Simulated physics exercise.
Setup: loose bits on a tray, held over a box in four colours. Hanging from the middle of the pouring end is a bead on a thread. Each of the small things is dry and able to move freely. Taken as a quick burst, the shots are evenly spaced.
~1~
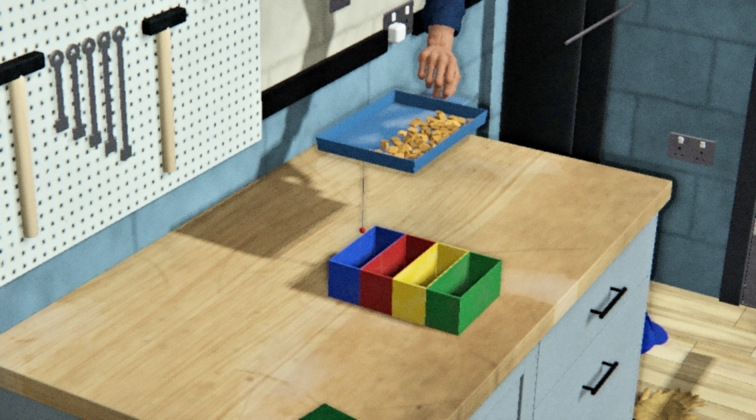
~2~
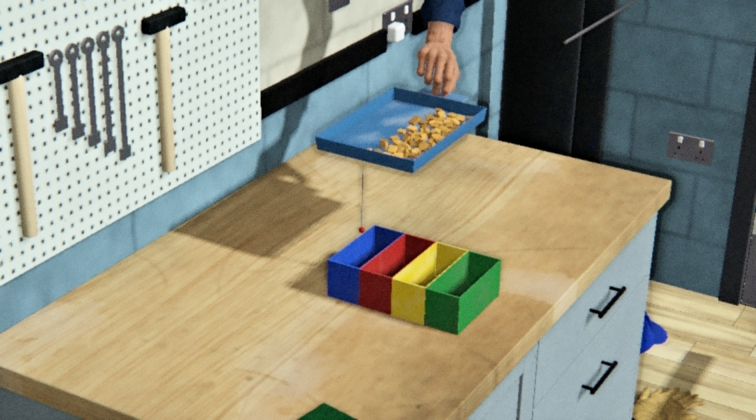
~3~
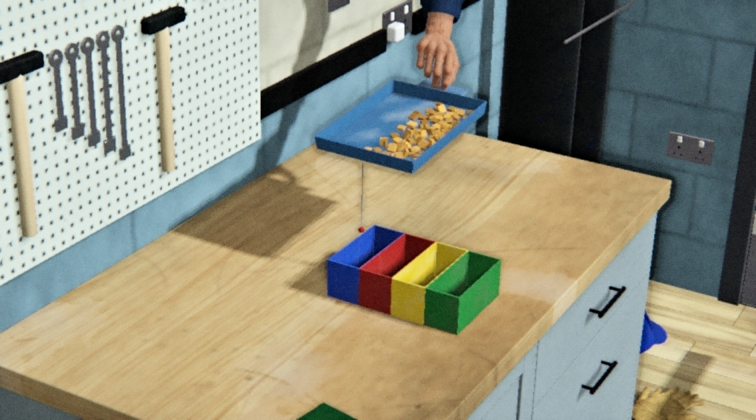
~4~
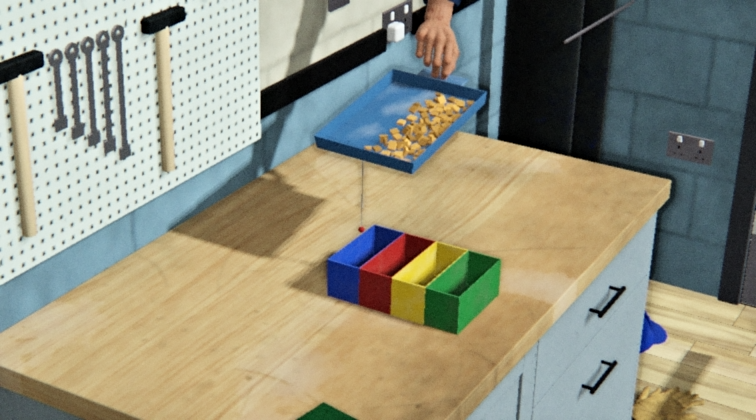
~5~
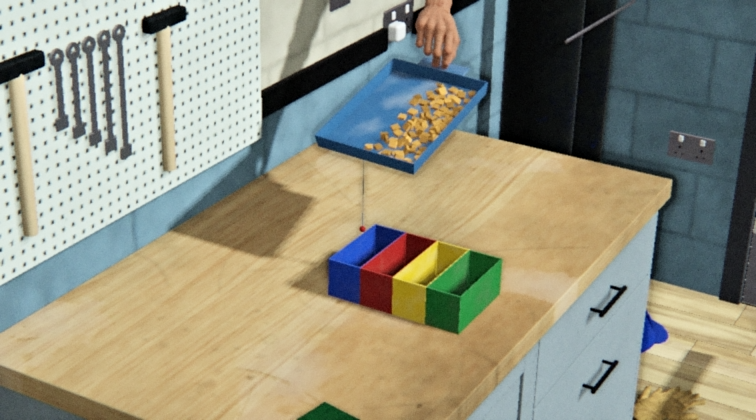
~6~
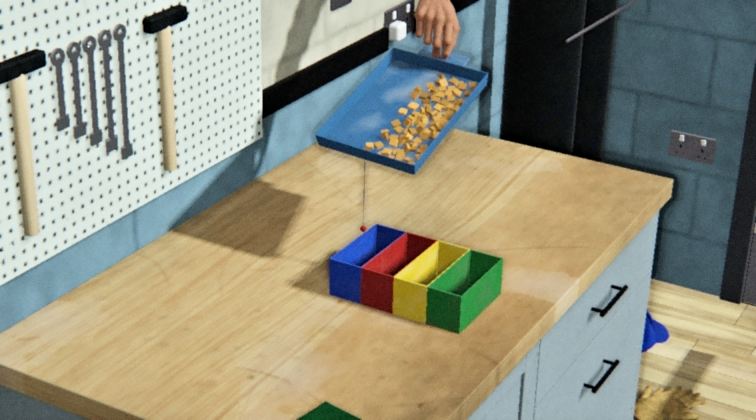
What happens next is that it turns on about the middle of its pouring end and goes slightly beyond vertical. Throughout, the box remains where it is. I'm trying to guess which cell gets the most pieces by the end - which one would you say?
I would say the red one.
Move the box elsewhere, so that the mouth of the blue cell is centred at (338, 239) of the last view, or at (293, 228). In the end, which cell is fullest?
First the cell in yellow, then that green cell.
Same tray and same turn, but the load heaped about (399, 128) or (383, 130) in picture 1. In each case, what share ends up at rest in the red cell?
Around 40 in a hundred the first time, around 30 in a hundred the second.
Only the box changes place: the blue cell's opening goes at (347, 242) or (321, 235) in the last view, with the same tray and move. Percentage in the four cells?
Around 100 percent the first time, around 100 percent the second.
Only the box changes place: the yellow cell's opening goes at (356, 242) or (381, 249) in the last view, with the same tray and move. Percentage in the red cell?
0 % and 20 %.
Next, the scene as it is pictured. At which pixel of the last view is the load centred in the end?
Near pixel (385, 292).
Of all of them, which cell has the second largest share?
The cell in blue.
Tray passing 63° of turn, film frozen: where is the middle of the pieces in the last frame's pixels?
Roughly (401, 149).
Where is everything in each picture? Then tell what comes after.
In the first picture, corners of the pouring end near (318, 137) and (414, 160), level; middle of the load near (424, 139), cereal squares; bead on its thread near (362, 230); blue cell near (344, 279); red cell near (376, 289); yellow cell near (409, 299); green cell near (443, 308).
In the second picture, corners of the pouring end near (317, 136) and (413, 160), level; middle of the load near (423, 138).
In the third picture, corners of the pouring end near (317, 136) and (413, 161), tipped barely, lowest at the right corner; middle of the load near (423, 134).
In the fourth picture, corners of the pouring end near (317, 135) and (412, 162), tipped a little, lowest at the right corner; middle of the load near (423, 130).
In the fifth picture, corners of the pouring end near (317, 135) and (413, 163), tipped a little, lowest at the right corner; middle of the load near (424, 125).
In the sixth picture, corners of the pouring end near (318, 134) and (414, 164), tipped clearly, lowest at the right corner; middle of the load near (425, 121); blue cell near (345, 277); red cell near (377, 287); yellow cell near (410, 297); green cell near (444, 307).
Shortly afterwards, tray tipped steeply; the whole lot on the tray.
Next, tray tipped past a quarter turn; near two thirds on the tray; near a quarter in the red cell; a little in the blue cell; a little falling or outside the box.
Some moments later, tray tipped past a quarter turn; near two thirds in the red cell; near a quarter in the blue cell; only a few in the yellow cell; a little falling or outside the box.
In the end, tray tipped past a quarter turn; near two thirds in the red cell; near a quarter in the blue cell; only a few in the yellow cell; none at all in the green cell; a little outside the box.
